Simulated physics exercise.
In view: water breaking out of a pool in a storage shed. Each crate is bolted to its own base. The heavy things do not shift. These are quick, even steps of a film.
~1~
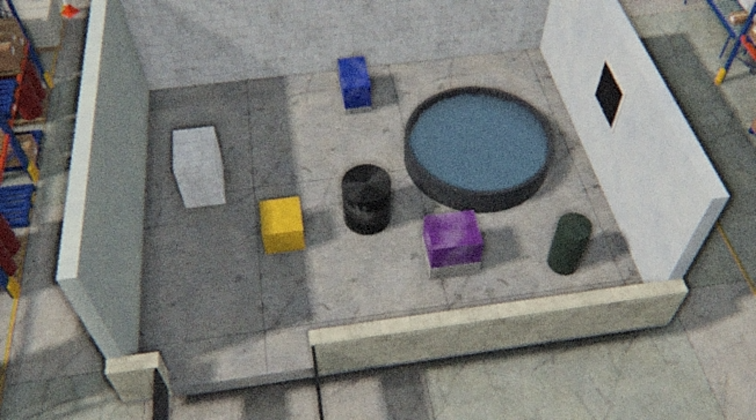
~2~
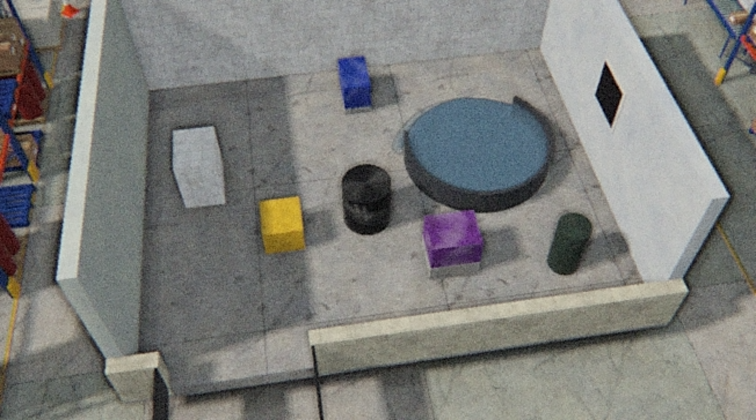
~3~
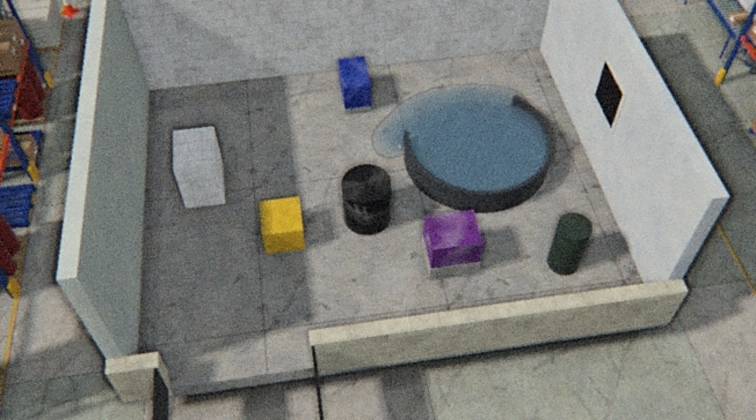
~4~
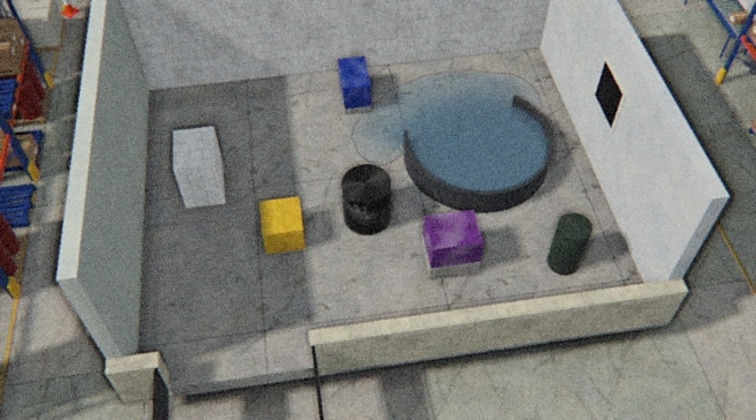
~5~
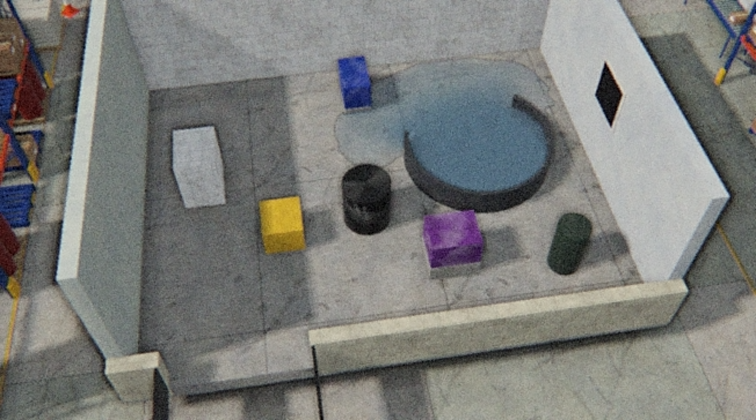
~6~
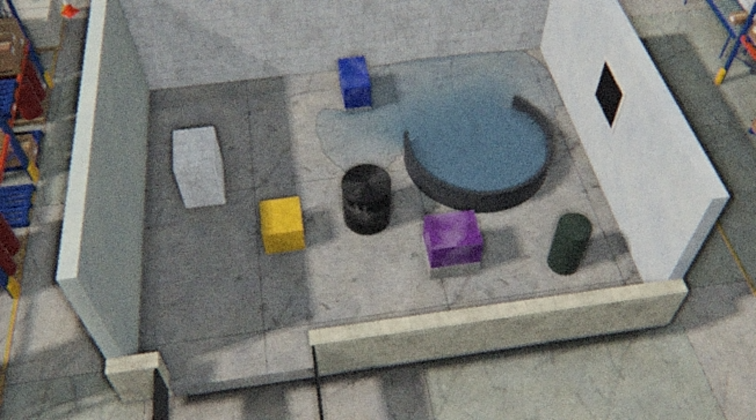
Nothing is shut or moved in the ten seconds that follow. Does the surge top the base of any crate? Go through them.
One by one: The yellow crate is soaked; the blue crate is soaked; the purple crate keeps dry.
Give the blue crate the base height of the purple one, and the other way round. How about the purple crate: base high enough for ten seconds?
The purple crate stays dry.
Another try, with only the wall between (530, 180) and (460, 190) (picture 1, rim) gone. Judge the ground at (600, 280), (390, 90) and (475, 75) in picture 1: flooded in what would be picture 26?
In that order: Wet, no water, dry.
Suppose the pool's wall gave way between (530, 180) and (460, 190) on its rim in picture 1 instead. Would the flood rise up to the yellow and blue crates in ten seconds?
My reading: Yellow is soaked; blue is spared.
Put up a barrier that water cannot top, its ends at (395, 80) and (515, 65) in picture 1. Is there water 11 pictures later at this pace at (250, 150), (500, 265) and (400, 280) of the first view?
In that order: Flooded, dry, clear.
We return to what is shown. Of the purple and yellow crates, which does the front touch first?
First comes the crate marked yellow.
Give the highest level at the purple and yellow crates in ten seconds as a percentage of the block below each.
In turn 20 and 190 per cent.
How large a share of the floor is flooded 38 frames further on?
Roughly 70 per cent.
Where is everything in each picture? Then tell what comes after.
In the first picture, the round pool at (478, 140) is whole and still.
In the second picture, water pours out on the round pool's far side and has run to (398, 150).
In the third picture, water pours out on the round pool's far side and has run to (386, 154).
In the fourth picture, the front is at a hidden place, out from the gap on the round pool's far side.
In the fifth picture, the front is at a hidden place, out from the gap on the round pool's far side.
In the sixth picture, the front is at (522, 54), out from the gap on the round pool's far side.
A moment on, water covers 20 % of the floor; the yellow crate not reached, the blue crate water round its plinth, the purple crate not reached.
Next, water covers 30 % of the floor; the yellow crate not reached, the blue crate water round its plinth, the purple crate not reached.
Then, water covers 45 % of the floor; the yellow crate not reached, the blue crate water round its plinth, the purple crate not reached.
Later, water covers 70 % of the floor; the yellow crate water round its plinth, the blue crate water round its plinth, the purple crate not reached.
In the end, water covers 95 % of the floor; the yellow crate was topped, the blue crate was topped, the purple crate stayed above the water.
